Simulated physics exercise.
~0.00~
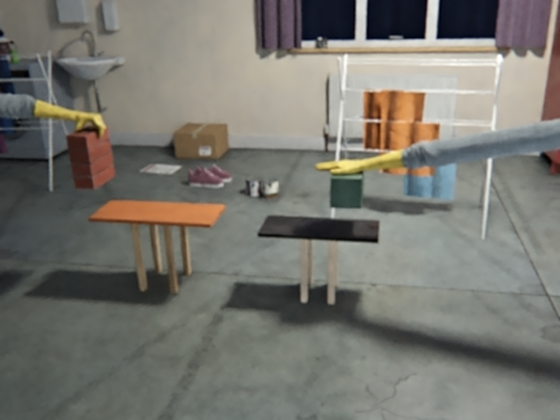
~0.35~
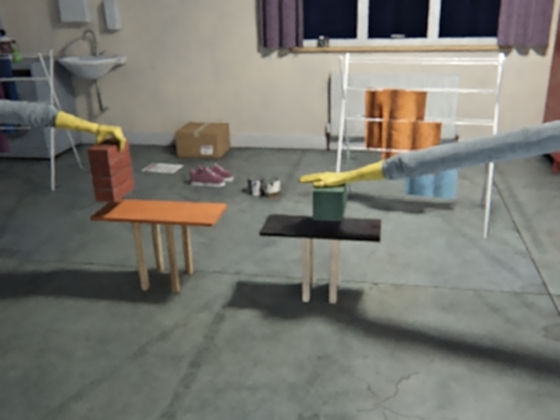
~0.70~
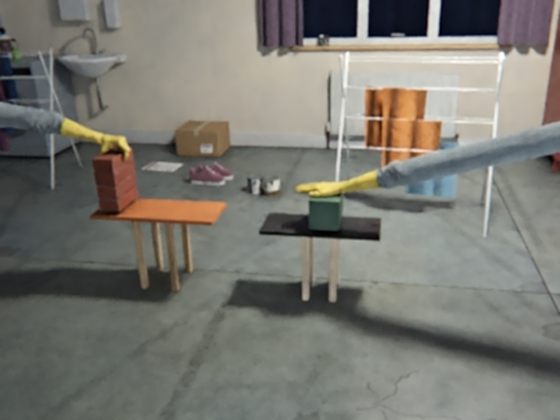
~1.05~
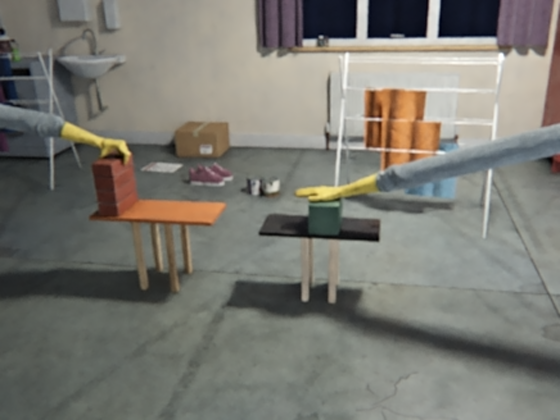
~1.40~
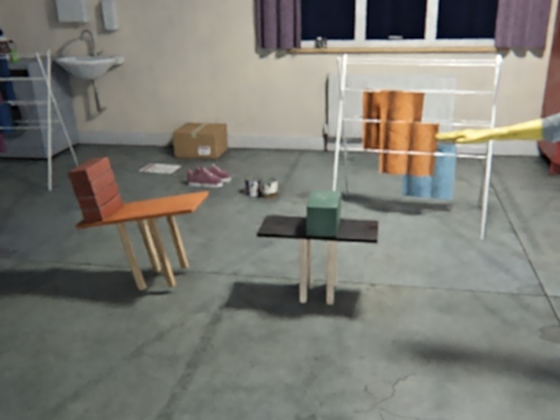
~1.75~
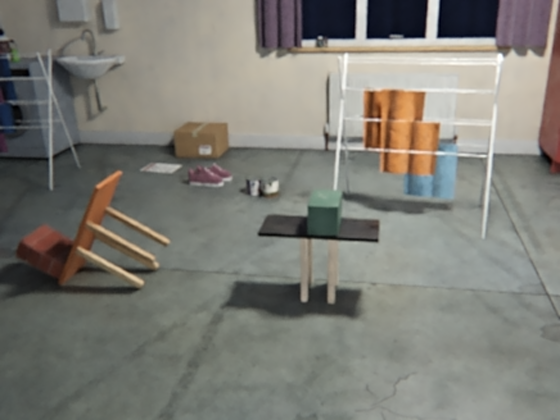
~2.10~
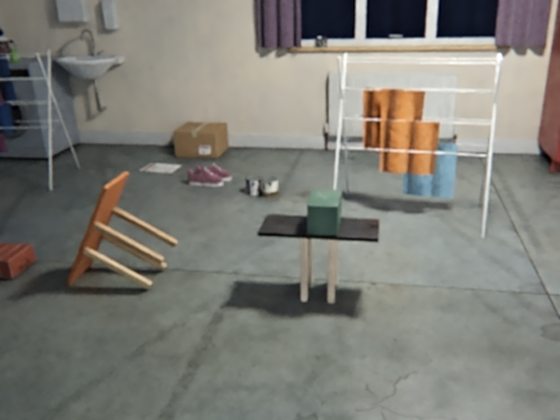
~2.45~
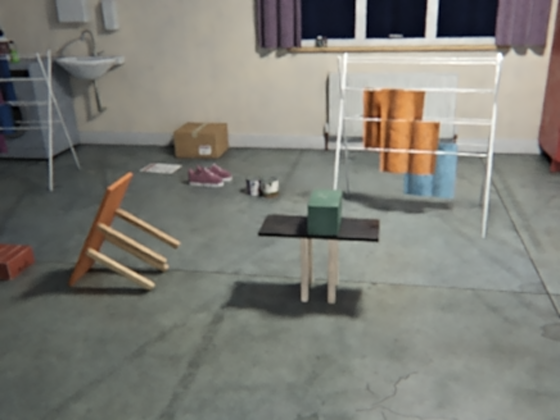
Gloved hands setting red bricks on an orange trestle, which tips over leftward, and a green block on a steady black stand.
